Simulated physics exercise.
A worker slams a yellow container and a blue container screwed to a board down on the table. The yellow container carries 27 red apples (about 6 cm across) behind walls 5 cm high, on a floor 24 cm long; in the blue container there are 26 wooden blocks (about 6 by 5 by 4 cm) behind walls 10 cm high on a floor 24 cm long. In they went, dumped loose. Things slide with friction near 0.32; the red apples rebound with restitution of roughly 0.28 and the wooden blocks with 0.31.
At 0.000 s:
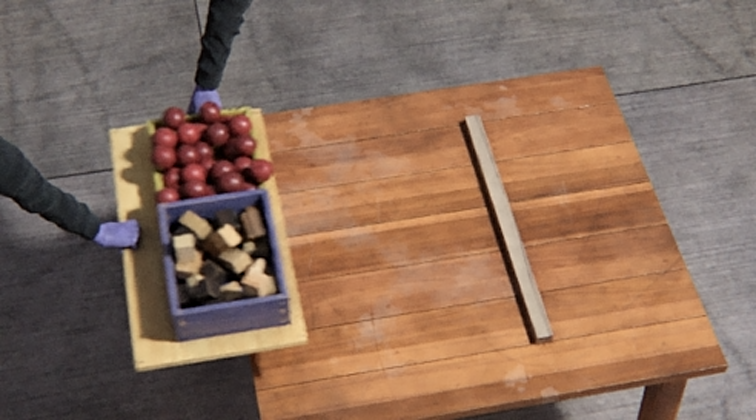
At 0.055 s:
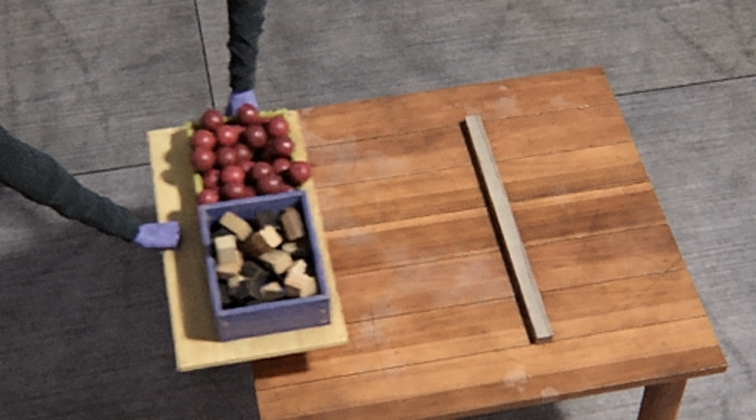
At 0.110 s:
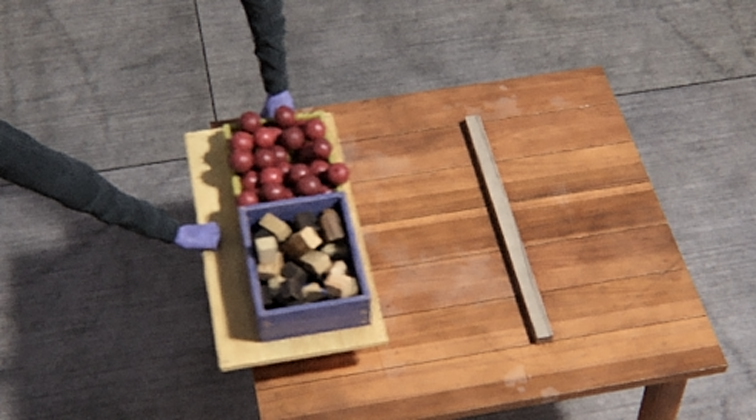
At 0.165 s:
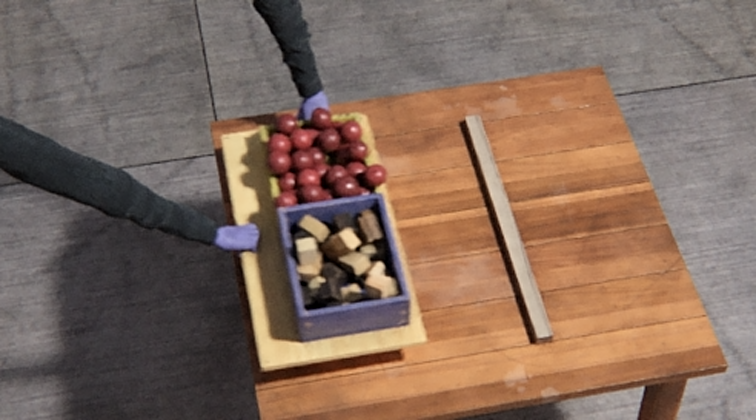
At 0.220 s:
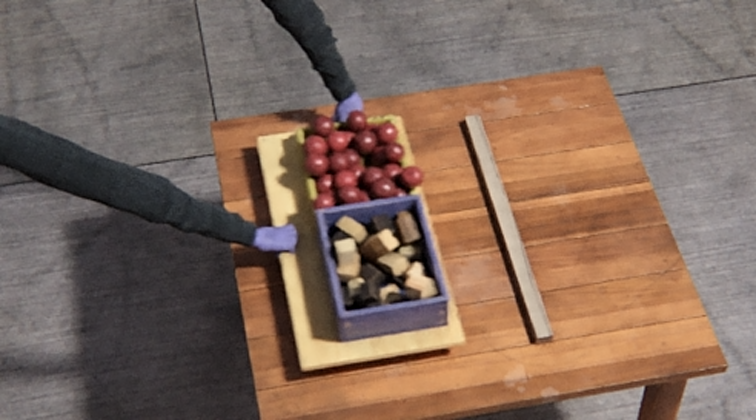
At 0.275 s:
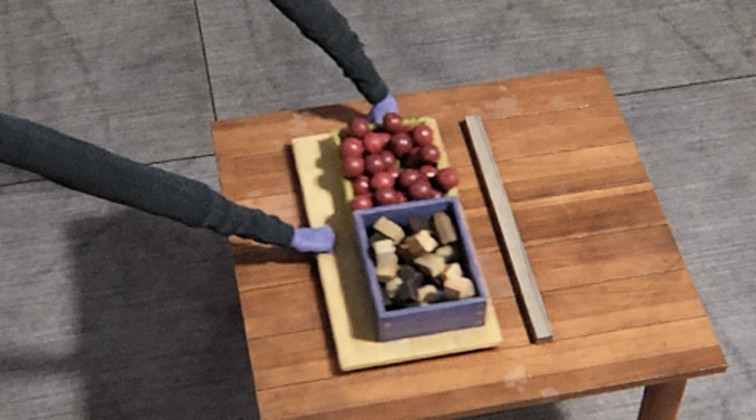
To begin with, two dark-sleeved arms hold a pale yellow board over the table's left edge, carrying a yellow container of round red fruit and a blue container of wooden blocks. The arms carry it steadily rightward and lower, nearer the wooden strip lying on the table, while the loose contents stay heaped inside.
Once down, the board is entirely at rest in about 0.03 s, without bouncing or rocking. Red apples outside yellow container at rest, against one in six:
Above one sixth.
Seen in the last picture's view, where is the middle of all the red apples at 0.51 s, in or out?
Middle approx. (452, 166).
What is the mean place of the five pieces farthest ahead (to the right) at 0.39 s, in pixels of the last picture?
Close to (483, 164).
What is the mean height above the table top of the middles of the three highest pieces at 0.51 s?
16 cm.
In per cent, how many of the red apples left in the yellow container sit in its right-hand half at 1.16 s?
Close to 60 in every hundred.
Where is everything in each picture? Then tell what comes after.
In the first picture (each is followed by its nearest rim corner in this view, unless another is named), yellow container (by its farthest rim corner), (245, 108); blue container, (179, 312); 59 cm from landing; none out.
Yellow container, (282, 111); blue container, (221, 313); 49 cm from landing, in the second picture.
Yellow container, (318, 113); blue container, (264, 313); 39 cm from landing, in the third picture.
Yellow container, (354, 115); blue container, (305, 314); 29 cm from landing, in the fourth picture.
Yellow container, (389, 117); blue container, (345, 314); 19 cm from landing, in the fifth picture.
Yellow container, (424, 119); blue container, (385, 314); 9 cm from landing; none out, in the sixth picture.
After 0.31 s, it lands.
After 0.39 s, yellow container 24 in, 3 out and blue container 26 in, 0 out.
After 0.51 s, yellow container 19 in, 8 out and blue container 25 in, 1 out.
After 0.73 s, yellow container 17 in, 10 out and blue container 25 in, 1 out.
Outcome (at 1.16 s), yellow container 17 in, 10 out and blue container 25 in, 1 out. Asked share, 10 of 27, 37 per cent.
